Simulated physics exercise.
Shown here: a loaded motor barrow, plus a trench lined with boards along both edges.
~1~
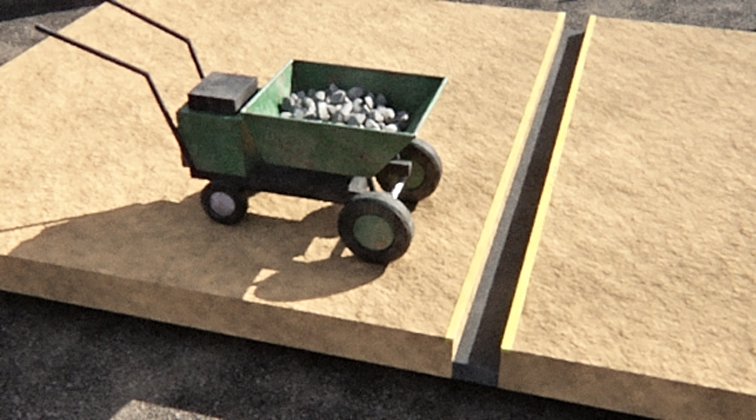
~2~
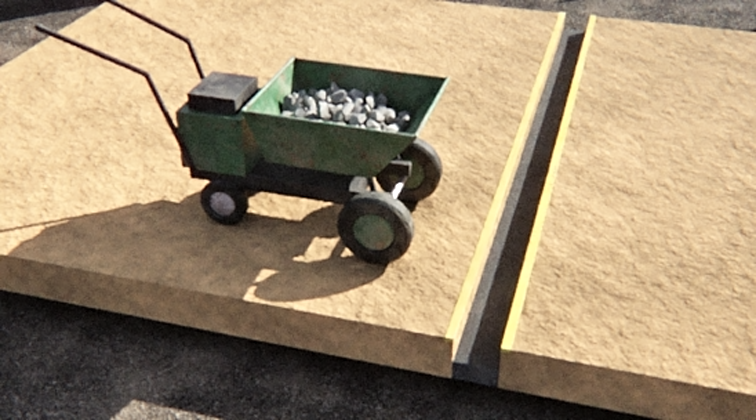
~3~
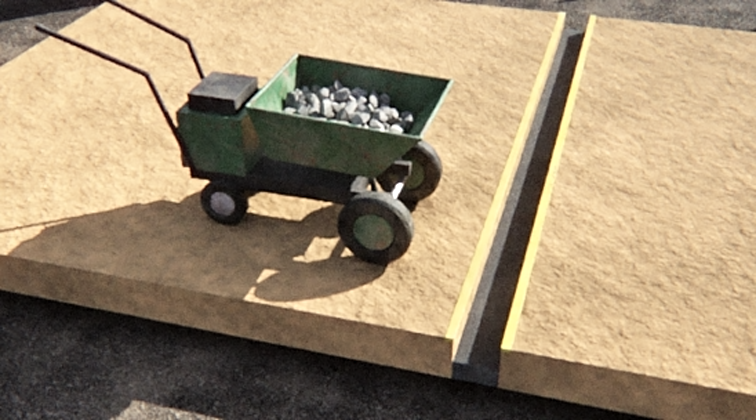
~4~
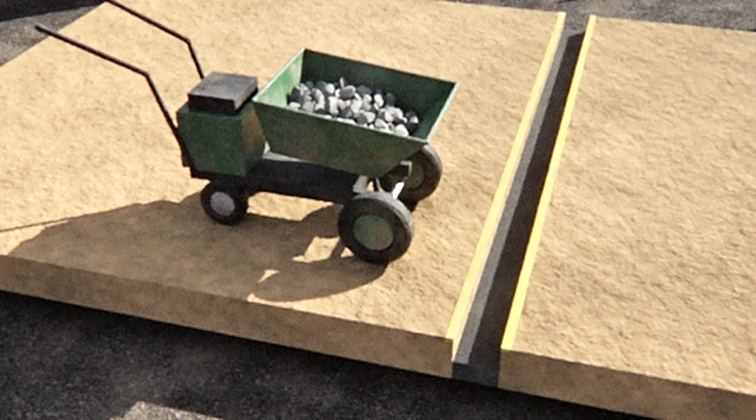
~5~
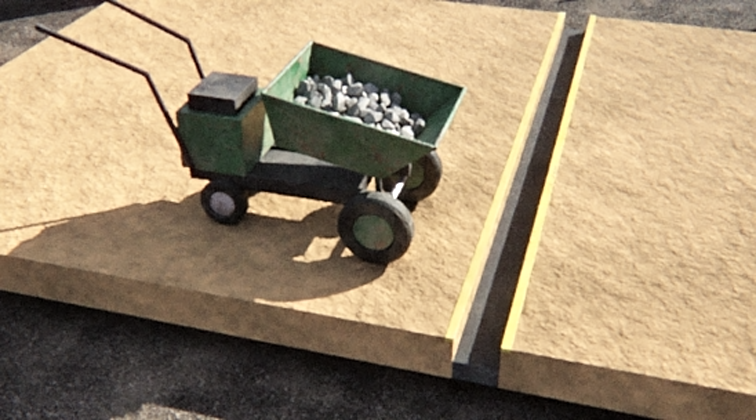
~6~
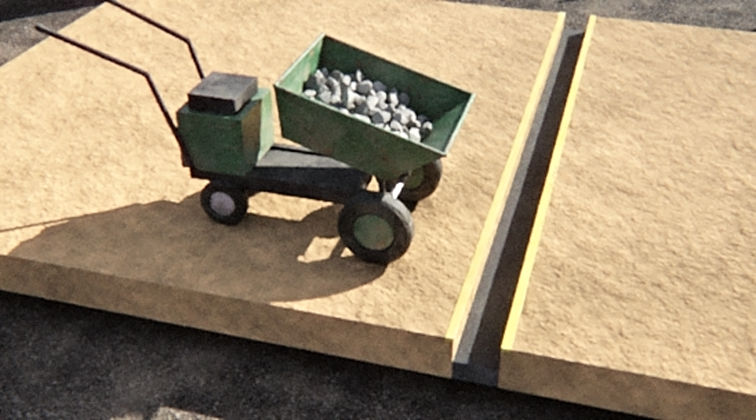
Green motor barrow loaded with broken stones gradually tilting its skip forward to the right beside a narrow board-edged trench.
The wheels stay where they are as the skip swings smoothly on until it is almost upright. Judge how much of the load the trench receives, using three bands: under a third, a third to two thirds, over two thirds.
Trench gets a third to two thirds.
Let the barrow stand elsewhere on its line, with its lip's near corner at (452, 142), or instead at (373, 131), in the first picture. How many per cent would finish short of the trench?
The first spot yields roughly 0 percent, the second roughly 10 percent.
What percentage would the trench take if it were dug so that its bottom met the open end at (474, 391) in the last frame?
That would give roughly 70 percent.
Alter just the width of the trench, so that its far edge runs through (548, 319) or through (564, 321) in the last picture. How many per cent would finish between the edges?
90 % then 100 %, roughly.
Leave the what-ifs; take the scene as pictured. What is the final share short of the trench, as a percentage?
Estimate: Around 0 per cent.
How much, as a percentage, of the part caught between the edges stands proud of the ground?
My figure is near 25 per cent.
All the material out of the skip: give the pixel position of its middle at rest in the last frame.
The centre settles at about (523, 243).
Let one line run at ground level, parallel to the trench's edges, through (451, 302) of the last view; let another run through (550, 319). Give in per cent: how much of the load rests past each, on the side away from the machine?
First roughly 80 percent, then 20 percent.
Soon after the last picture, skip tipped steeply; all in the skip.
A little later, skip tipped right over; most in the skip; a small part in or heaped over the trench; a small part beyond it; a stray few falling.
Later still, skip tipped right over; about a quarter in the skip; about half in or heaped over the trench; about a third beyond it.
At rest, skip tipped right over; about a quarter in the skip; about half in or heaped over the trench; about a third beyond it.
